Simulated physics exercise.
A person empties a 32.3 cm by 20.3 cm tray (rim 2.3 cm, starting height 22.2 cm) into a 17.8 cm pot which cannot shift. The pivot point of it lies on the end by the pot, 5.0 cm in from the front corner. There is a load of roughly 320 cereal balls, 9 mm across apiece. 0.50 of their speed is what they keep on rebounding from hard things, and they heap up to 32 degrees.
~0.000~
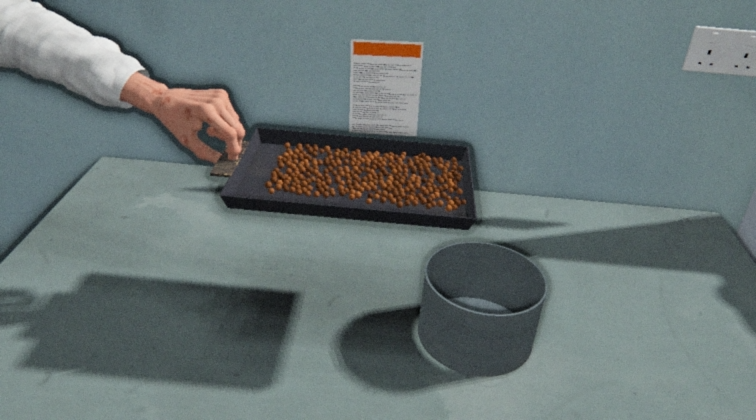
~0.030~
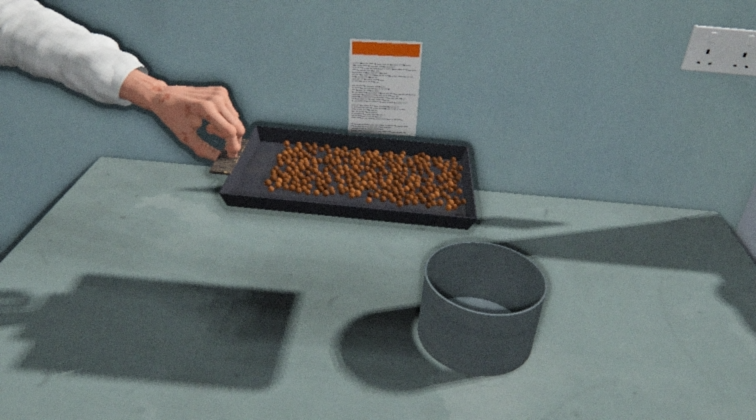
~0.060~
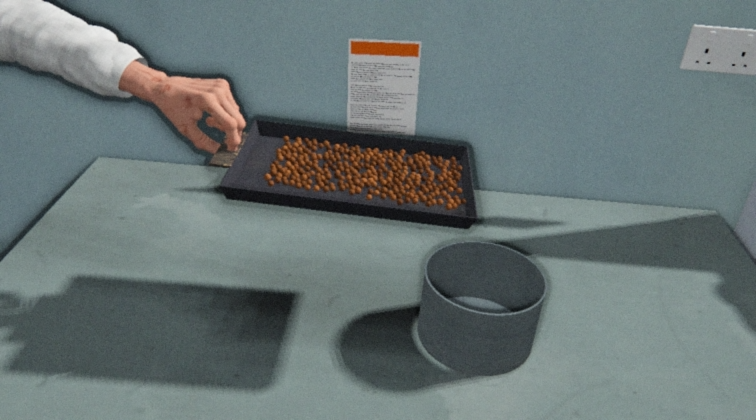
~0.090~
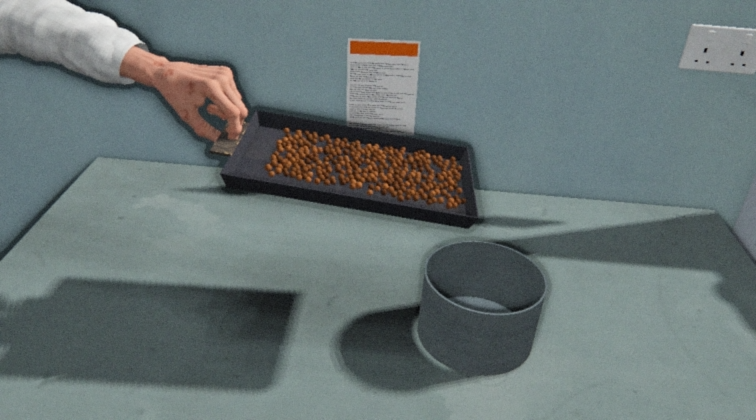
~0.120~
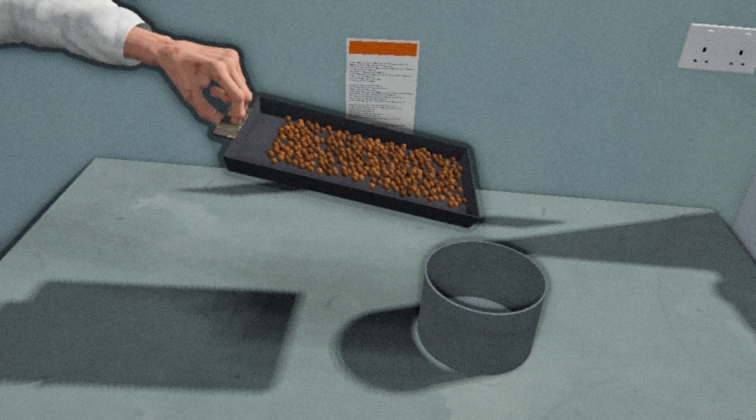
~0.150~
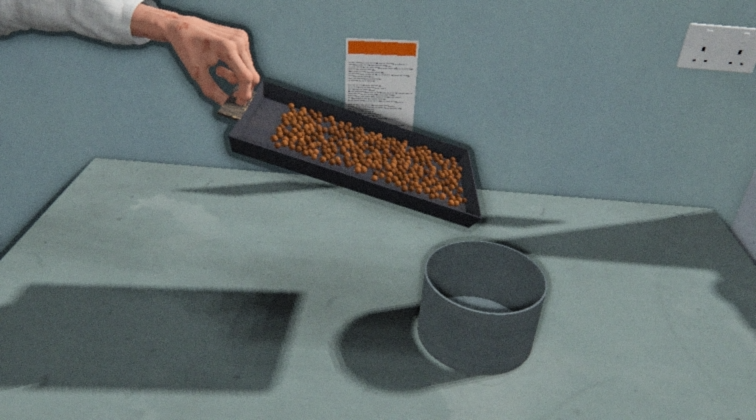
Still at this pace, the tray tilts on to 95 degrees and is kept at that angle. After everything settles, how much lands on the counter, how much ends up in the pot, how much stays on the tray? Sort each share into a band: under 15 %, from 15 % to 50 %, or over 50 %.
Counter: Over 50 %; pot: From 15 % to 50 %; tray: Under 15 %.
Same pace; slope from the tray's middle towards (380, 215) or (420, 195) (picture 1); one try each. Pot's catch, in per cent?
I'd put it at roughly 30 per cent for the first tilt and roughly 75 per cent for the second.
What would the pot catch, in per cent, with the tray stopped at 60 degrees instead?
Estimated share: About 10 %.
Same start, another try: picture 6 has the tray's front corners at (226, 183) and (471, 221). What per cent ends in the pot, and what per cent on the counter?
Pot 40; counter 60.
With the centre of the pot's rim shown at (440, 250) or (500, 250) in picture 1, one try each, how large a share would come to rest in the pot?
In order, about 20 and about 80 per cent.
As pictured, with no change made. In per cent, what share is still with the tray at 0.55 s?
It's roughly 100 percent.
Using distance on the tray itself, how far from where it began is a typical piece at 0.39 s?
Around 3 centimetres.
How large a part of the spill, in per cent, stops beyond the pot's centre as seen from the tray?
That comes to roughly 80 percent.
After 0.39 s, tilt 56 degrees; the tray holds 100 %, the pot 0 %.
Then, at 0.55 s, tilt 83 degrees; the tray holds 100 %, the pot 0 %.
After 0.83 s, tilt 95 degrees; the tray holds 0 %, the pot 30 %.
In the end, at 1.6 s, counter 65 %, pot 35 %, tray 0 %.
